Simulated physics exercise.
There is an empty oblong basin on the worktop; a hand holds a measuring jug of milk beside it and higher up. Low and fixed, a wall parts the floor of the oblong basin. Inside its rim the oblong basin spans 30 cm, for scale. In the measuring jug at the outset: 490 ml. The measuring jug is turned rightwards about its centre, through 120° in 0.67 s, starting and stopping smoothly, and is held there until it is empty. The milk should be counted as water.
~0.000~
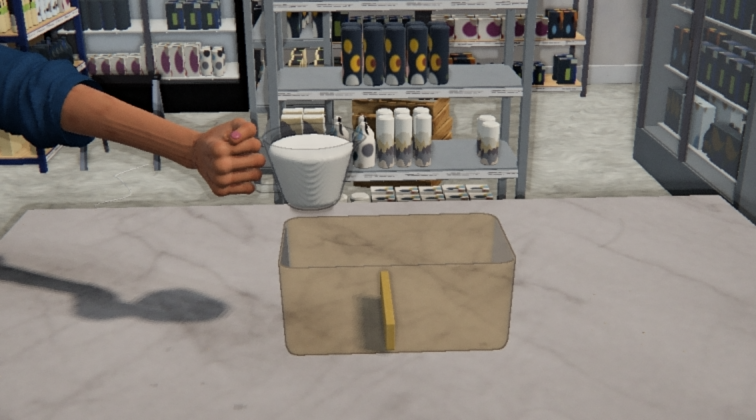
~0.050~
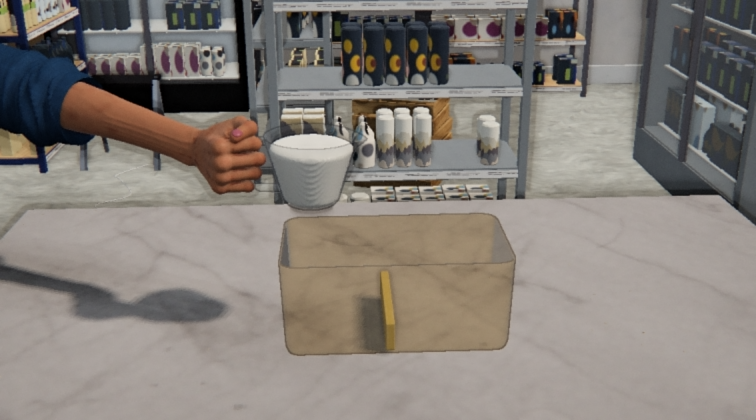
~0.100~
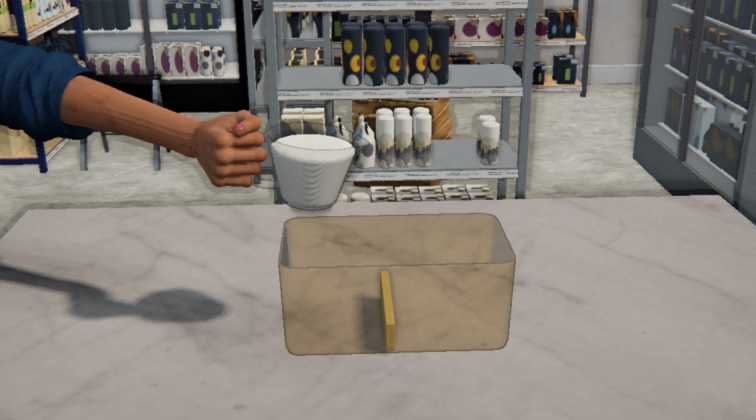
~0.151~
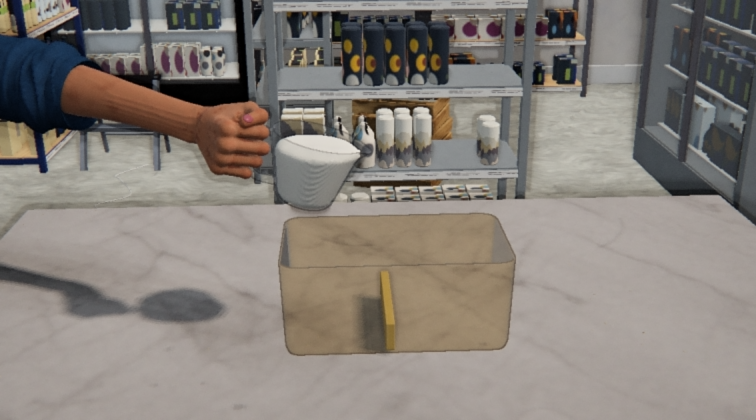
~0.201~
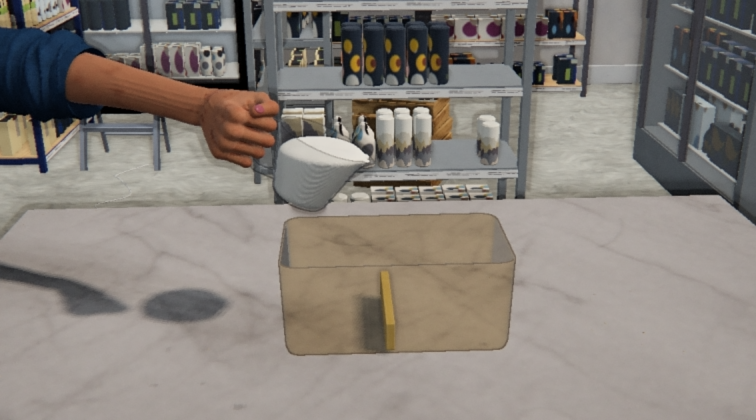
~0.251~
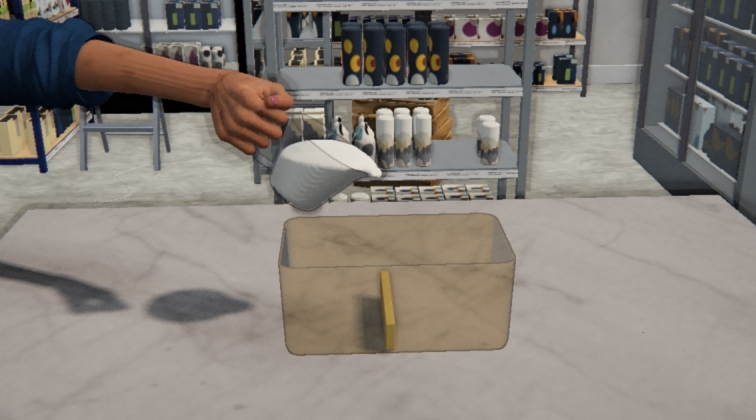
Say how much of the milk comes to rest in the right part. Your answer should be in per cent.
About 58 per cent comes to rest there.
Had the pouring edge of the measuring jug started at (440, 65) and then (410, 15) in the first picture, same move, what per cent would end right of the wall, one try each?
Roughly 70 per cent the first time and 70 per cent the second.
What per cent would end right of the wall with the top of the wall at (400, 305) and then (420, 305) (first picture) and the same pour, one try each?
In turn about 45 and 20 per cent.
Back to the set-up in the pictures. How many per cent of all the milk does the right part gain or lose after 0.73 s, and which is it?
The amount climbs by around 2.
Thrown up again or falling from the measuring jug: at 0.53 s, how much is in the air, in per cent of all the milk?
Close to 16 in a hundred.
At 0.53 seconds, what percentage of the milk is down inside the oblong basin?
The basin holds roughly 64 in a hundred parts at that moment.
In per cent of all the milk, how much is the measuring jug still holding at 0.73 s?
Close to 0 percent of the total.
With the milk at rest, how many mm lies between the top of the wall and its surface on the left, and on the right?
Near 30 mm for the left and near 28 mm for the right.
After 0.53 s the tilt is 107° and 19 per cent is still to pour, 16 is left of the wall and 48 right of it.
After 0.73 s the tilt is 120° and 0 per cent is still to pour, 43 is left of the wall and 56 right of it.
After 0.94 s the tilt is 120° and 0 per cent is still to pour, 42 is left of the wall and 57 right of it.
After 1.17 s the tilt is 120° and 0 per cent is still to pour, 42 is left of the wall and 57 right of it.
In the end 42 per cent lies left of the wall, 58 right of it and 1 outside.
